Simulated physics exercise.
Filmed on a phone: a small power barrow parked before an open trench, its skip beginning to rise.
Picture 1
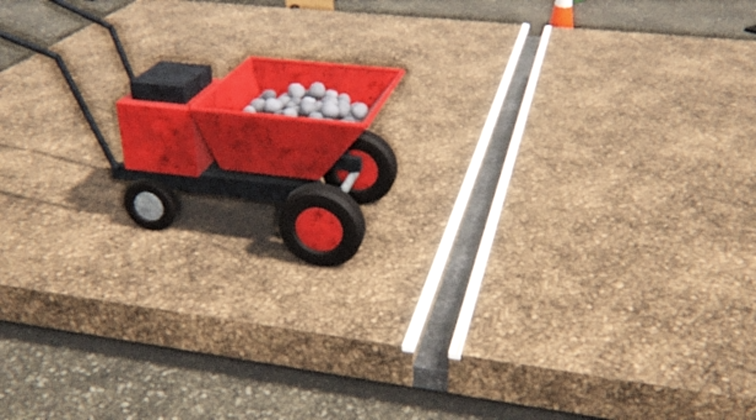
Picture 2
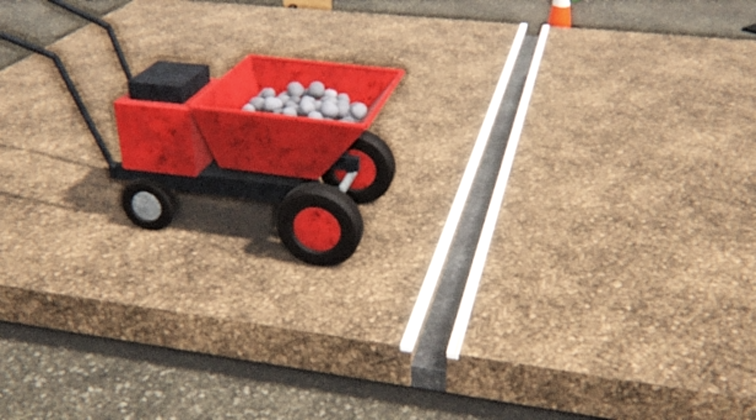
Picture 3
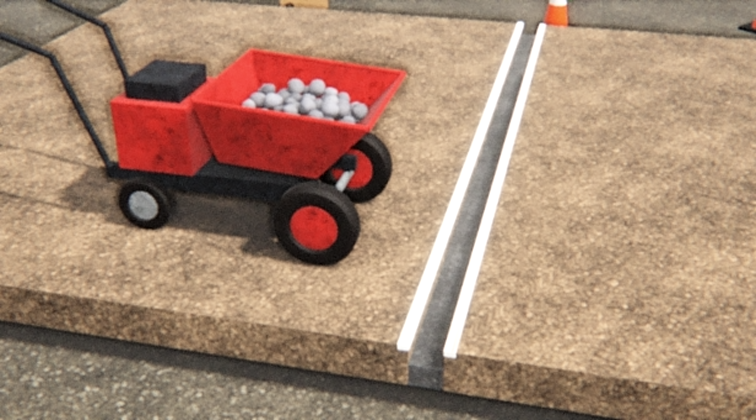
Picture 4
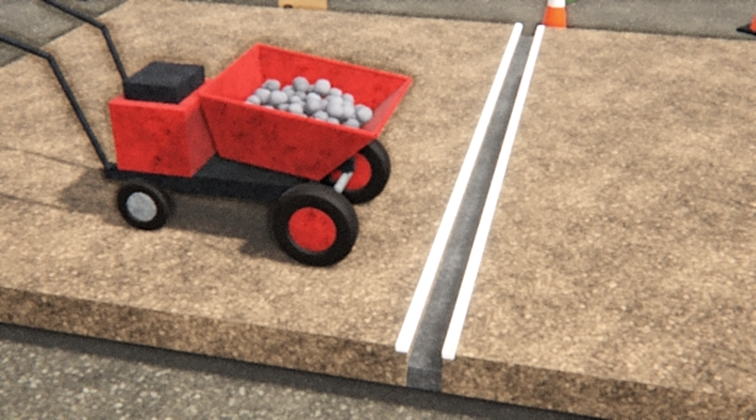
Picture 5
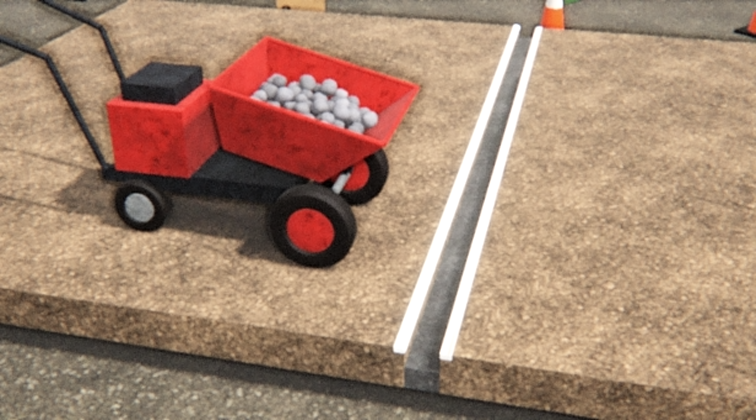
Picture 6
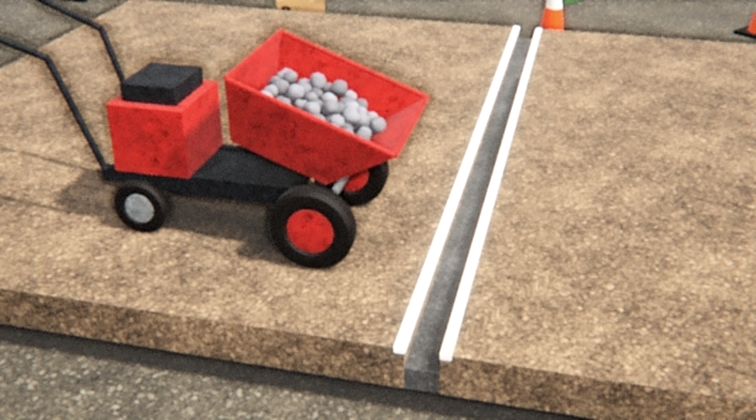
Red skip of a small power barrow tilting gradually forward to the right, carrying grey cobbles beside a narrow white-edged trench.
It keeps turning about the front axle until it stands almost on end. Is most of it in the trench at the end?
Between the edges lies under half of the load.
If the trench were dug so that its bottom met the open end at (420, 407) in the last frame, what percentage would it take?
Near 50 %.
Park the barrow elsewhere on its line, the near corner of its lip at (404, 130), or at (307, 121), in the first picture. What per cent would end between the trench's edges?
The first gives 0 %, the second 40 %.
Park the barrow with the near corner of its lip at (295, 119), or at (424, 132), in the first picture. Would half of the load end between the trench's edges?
At the first place not half, at the second less than half.
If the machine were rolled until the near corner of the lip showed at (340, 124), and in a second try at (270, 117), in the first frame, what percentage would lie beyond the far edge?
The first gives 20 %, the second 0 %.
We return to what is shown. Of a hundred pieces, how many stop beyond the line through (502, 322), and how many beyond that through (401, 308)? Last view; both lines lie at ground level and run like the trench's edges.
About 30 and 80 per cent.
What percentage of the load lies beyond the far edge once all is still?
Roughly 50 in a hundred.
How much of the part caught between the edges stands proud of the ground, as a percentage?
It comes to 40 per cent or so.
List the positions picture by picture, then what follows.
In the first picture, lip of the skip (365, 126), level; top of the load (296, 114), round cobbles; first edge of the trench (422, 307); far edge (466, 313), the trench under half as wide as the skip, and about half as deep as wide.
In the second picture, lip of the skip (365, 127), level; top of the load (316, 108).
In the third picture, lip of the skip (368, 129), tipped barely; top of the load (296, 111).
In the fourth picture, lip of the skip (375, 136), tipped a little; top of the load (294, 103).
In the fifth picture, lip of the skip (384, 145), tipped a little; top of the load (284, 95).
In the sixth picture, lip of the skip (395, 156), tipped clearly; top of the load (284, 105); first edge of the trench (413, 309); far edge (457, 315).
Just after the last frame, skip tipped steeply; every one in the skip.
A moment on, skip tipped right over; the larger part in the skip; about a tenth in or heaped over the trench; about a tenth beyond it.
Further on, skip tipped right over; roughly a quarter in the skip; roughly a third in or heaped over the trench; roughly half beyond it.
When it is over, skip tipped right over; about a tenth in the skip; roughly a third in or heaped over the trench; roughly half beyond it.
